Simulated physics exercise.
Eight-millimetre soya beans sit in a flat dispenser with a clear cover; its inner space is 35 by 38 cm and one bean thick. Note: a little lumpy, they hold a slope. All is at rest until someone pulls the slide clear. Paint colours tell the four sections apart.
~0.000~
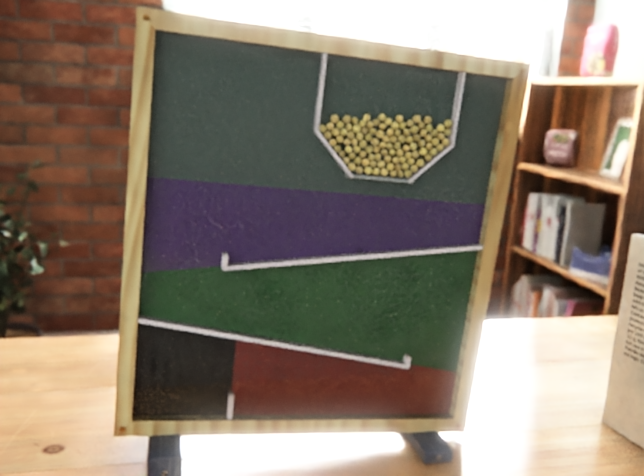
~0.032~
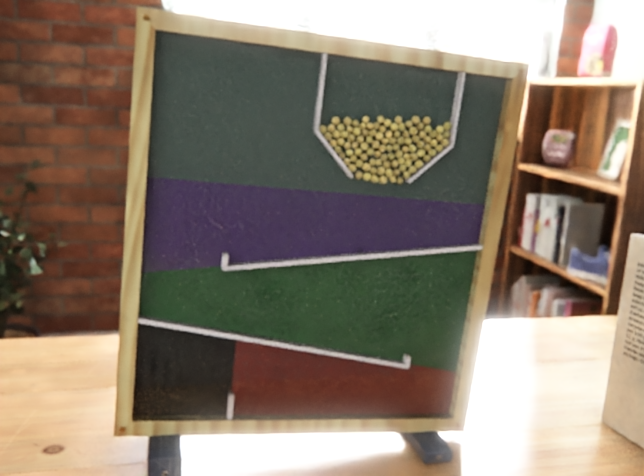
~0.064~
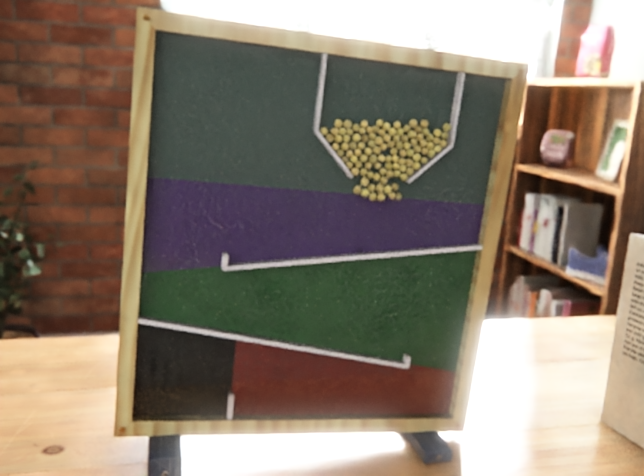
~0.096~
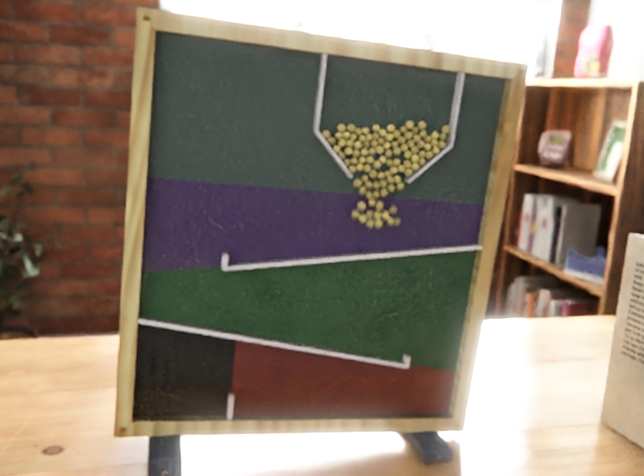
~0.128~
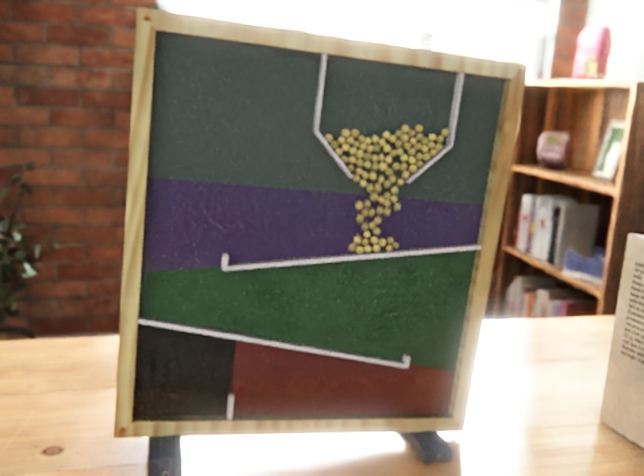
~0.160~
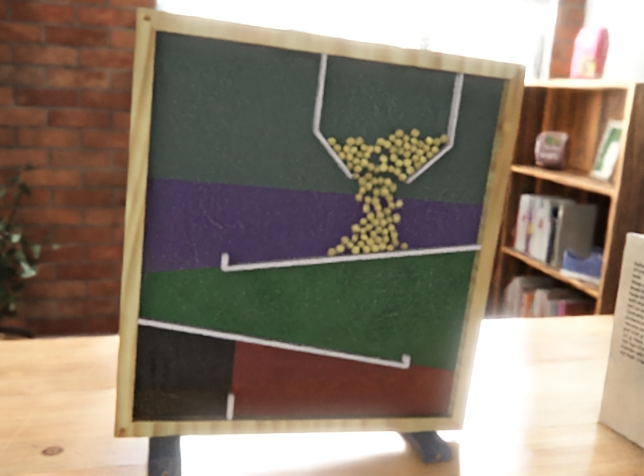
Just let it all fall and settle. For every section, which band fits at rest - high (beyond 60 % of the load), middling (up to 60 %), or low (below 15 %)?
Red section - low, purple section - high, green section - low, black section - low.
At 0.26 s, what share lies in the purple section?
About 70 percent.
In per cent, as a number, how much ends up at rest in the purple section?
I'd put it at about 100 per cent.
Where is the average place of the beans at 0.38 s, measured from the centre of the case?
Right about 5 cm, up about 1 cm.
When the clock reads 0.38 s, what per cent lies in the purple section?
Around 95 per cent.
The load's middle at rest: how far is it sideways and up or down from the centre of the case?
The resting centre of mass sits around 4 cm right and 1 cm above.
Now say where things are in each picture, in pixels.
Tilted 4° clockwise; about 100 beans; beans' middle (389, 146); red (338, 384), purple (303, 225), green (343, 305), black (184, 371); slide (347, 175) to (411, 181), in the first picture.
Beans' middle (389, 149); 4 out, lowest bean (400, 181), in the second picture.
Beans' middle (384, 147); 12 out, lowest bean (381, 197), in the third picture.
Beans' middle (383, 160); 25 out, lowest bean (379, 224), in the fourth picture.
Beans' middle (381, 180); 37 out, lowest bean (360, 250), in the fifth picture.
Beans' middle (381, 181); 51 out, lowest bean (332, 252); wall ends (225, 256), (406, 357), (231, 395), (324, 52) to (350, 176), (407, 181) to (461, 71), in the sixth picture.
After 0.26 s, the beans' middle is 6 cm right of and 3 cm above the centre; purple 70 %.
After 0.38 s, the beans' middle is 5 cm right of and 1 cm above the centre; purple 95 %.
After 0.61 s, the beans' middle is 4 cm right of and 1 cm above the centre; purple 100 %.
Settled by 1.6 s, red 0 %, purple 100 %, green 0 %, black 0 %.
